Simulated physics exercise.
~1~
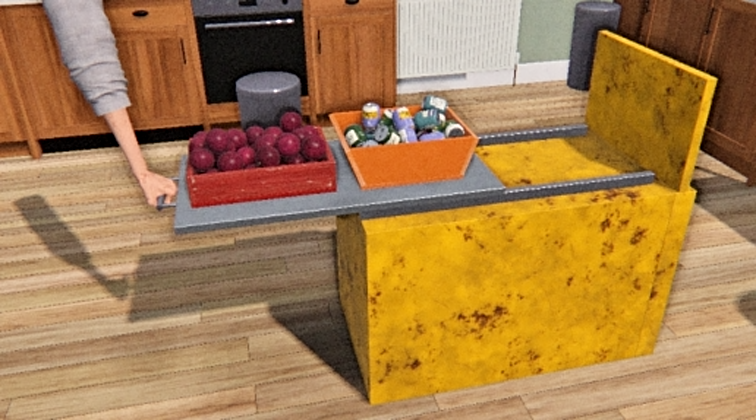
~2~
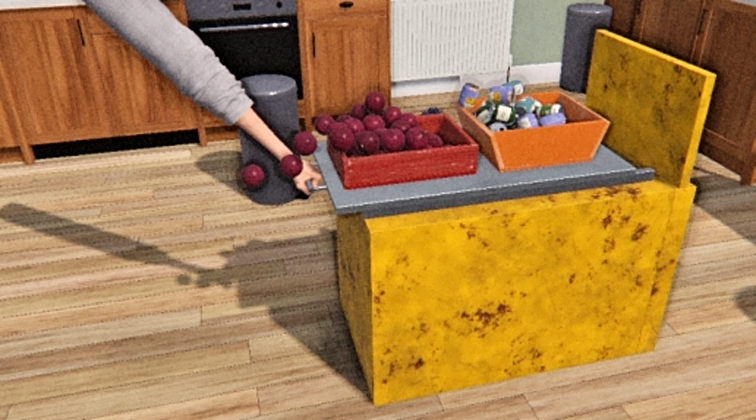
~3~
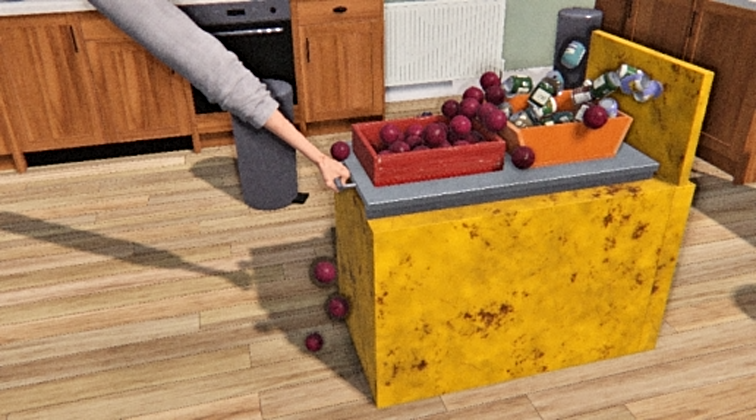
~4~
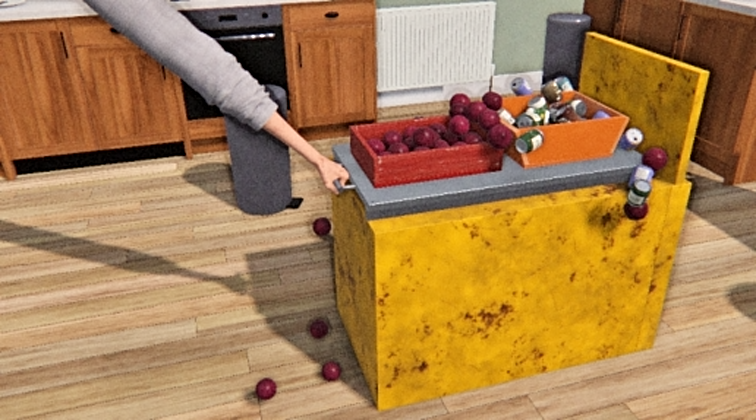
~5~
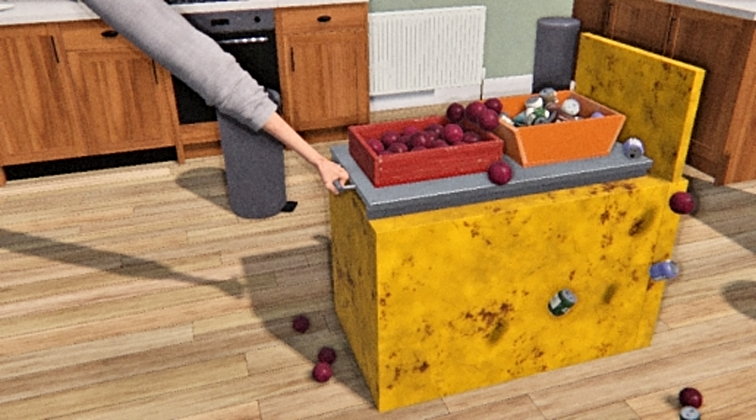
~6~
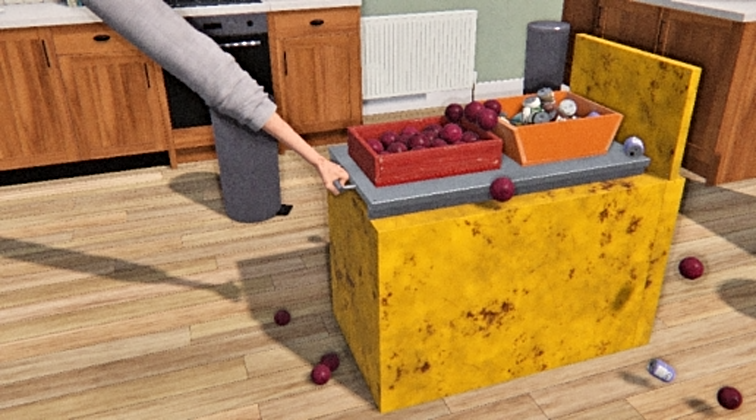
In a kitchen, a hand shoved a grey shelf holding a red basket of onions and an orange basket of cans rightward into a rusty yellow cabinet, and some of both tumbled out onto the floor, though most stayed in their baskets.
